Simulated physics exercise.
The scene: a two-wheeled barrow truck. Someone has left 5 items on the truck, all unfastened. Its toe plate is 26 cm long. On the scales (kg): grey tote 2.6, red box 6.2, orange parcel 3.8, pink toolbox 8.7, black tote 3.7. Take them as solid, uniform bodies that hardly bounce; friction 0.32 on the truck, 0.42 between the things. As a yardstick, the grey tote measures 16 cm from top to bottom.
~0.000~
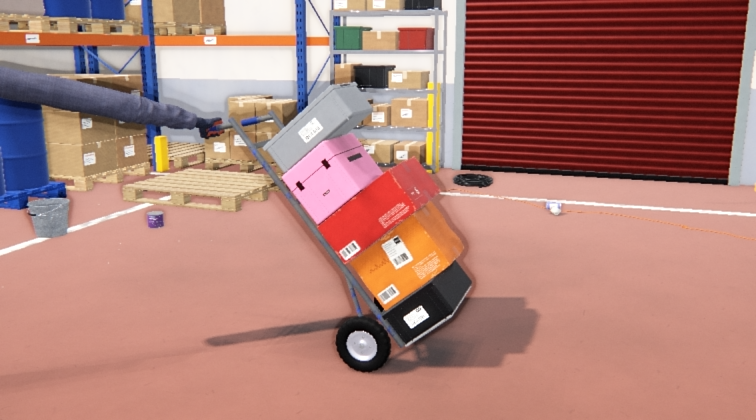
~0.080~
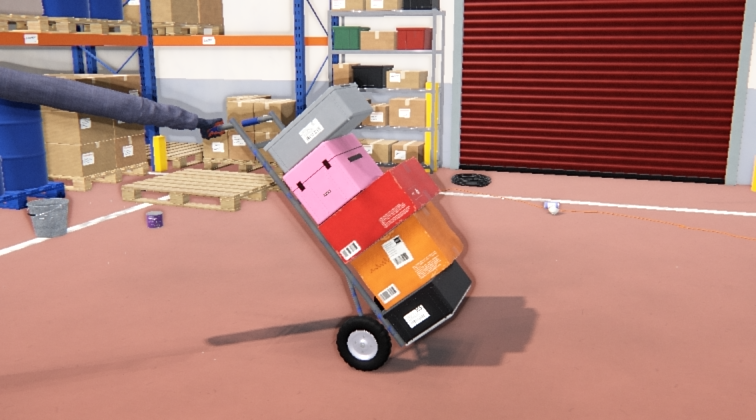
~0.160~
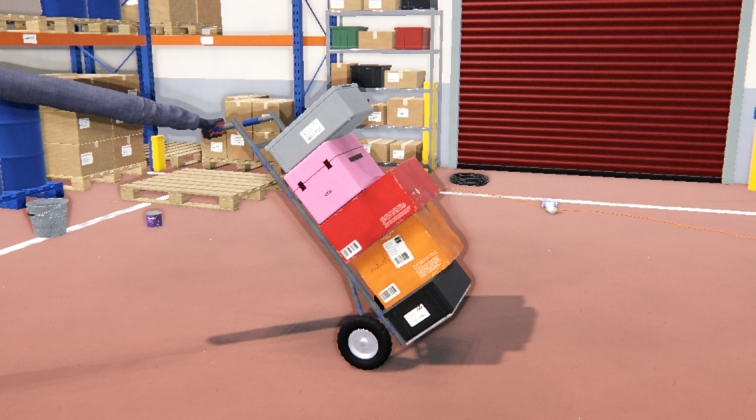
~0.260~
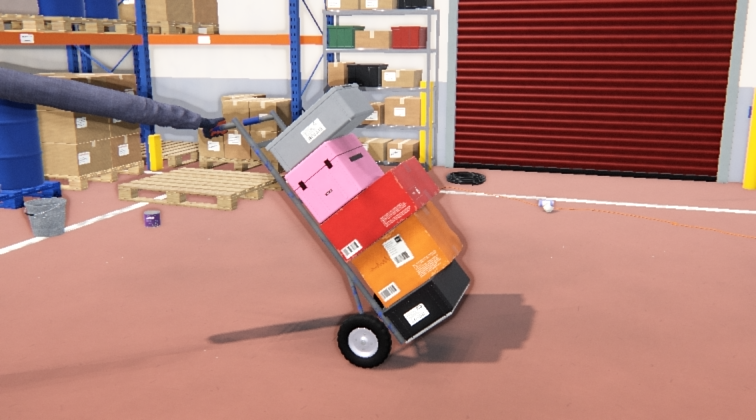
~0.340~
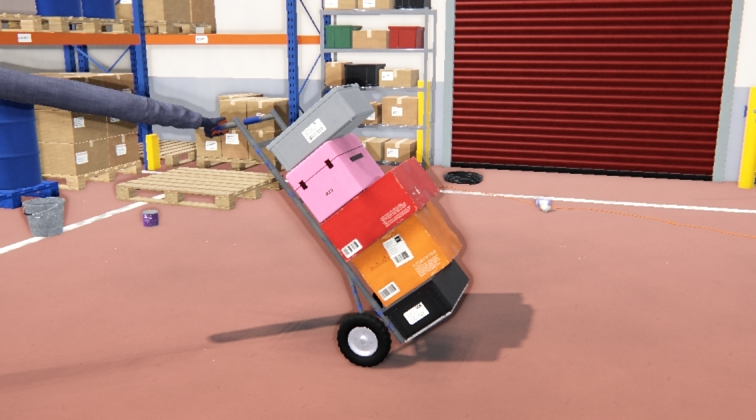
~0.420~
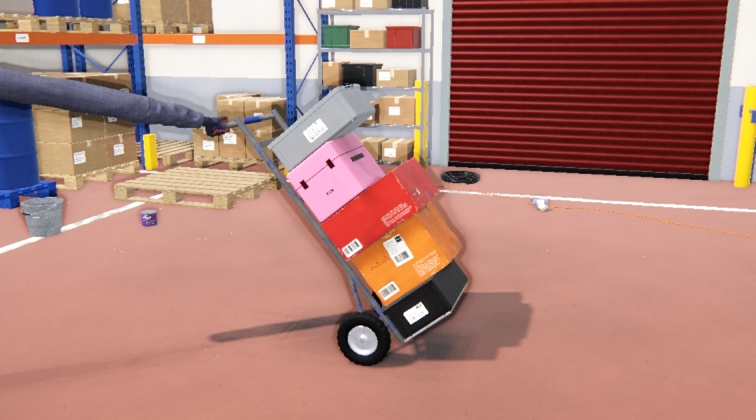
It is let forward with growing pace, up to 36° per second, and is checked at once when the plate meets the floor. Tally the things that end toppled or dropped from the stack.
In all, zero.
Around 1.92 s, leaning back 11°.
Around 2.52 s, truck upright; grey tote tipped 4° against what carries it near (472, 140); red box tipped 4° against what carries it near (462, 240); pink toolbox tipped 4° against what carries it.
Finally (3.3 s), all 5 still in place (within 10 cm). In the last view, grey tote near (458, 140), red box near (454, 240).
